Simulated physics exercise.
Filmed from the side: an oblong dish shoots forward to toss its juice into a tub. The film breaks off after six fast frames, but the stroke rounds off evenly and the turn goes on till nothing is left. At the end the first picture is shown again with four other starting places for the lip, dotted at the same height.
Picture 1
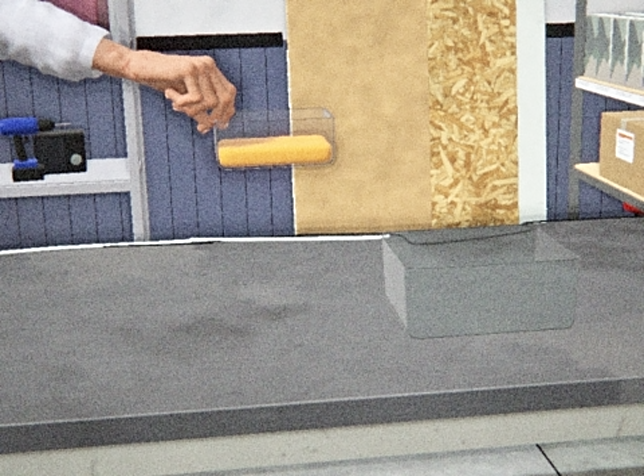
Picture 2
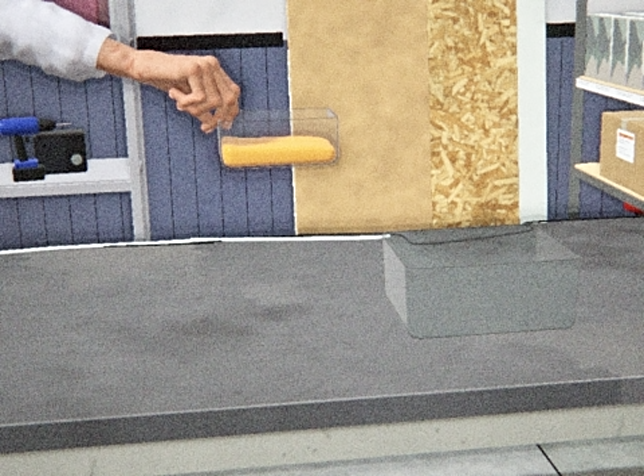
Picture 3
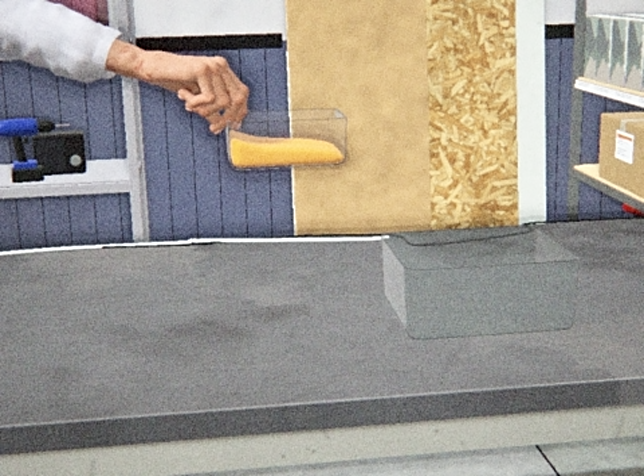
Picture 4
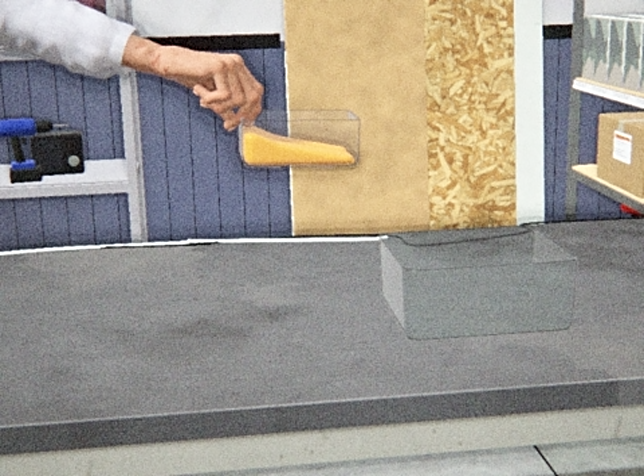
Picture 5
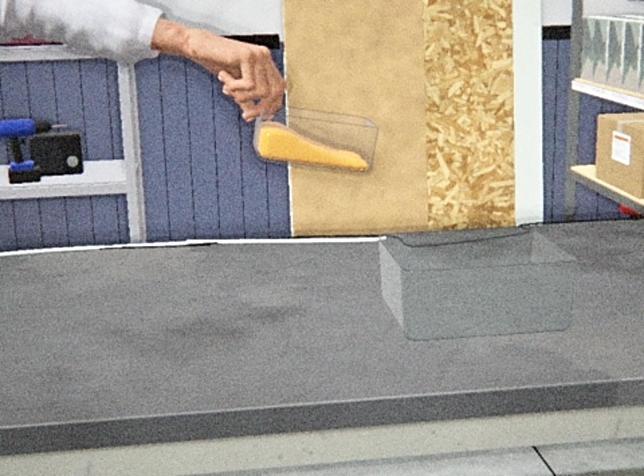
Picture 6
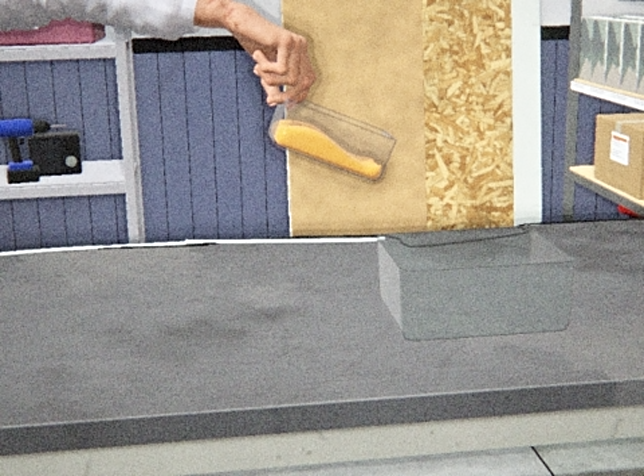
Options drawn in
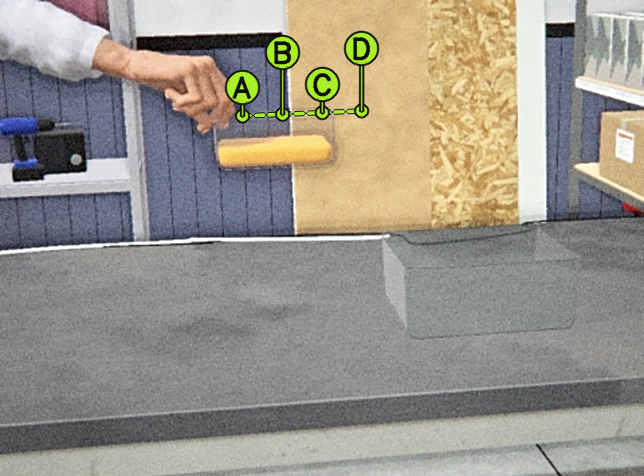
A hand at the upper left holds a small clear oblong dish of orange-yellow juice level, barely moving above a dark worktop with an empty see-through tub. The hand then carries the dish to the right, the juice surface sloping and rippling, and tilts its right end downward.
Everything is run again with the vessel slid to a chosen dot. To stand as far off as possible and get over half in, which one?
Take A.
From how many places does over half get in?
All of them.
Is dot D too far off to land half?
No, that is safe.
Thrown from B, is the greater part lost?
No, not at all.
On the marked copy, A at (242, 115); B at (282, 114); C at (322, 112); D at (361, 110).
With A, about 70 % lands in the tub, 23 % falls short and 7 % goes beside or beyond.
With B, about 75 % lands in the tub, 17 % falls short and 7 % goes beside or beyond.
With C, about 83 % lands in the tub, 14 % falls short and 3 % goes beside or beyond.
With D, about 82 % lands in the tub, 3 % falls short and 15 % goes beside or beyond.
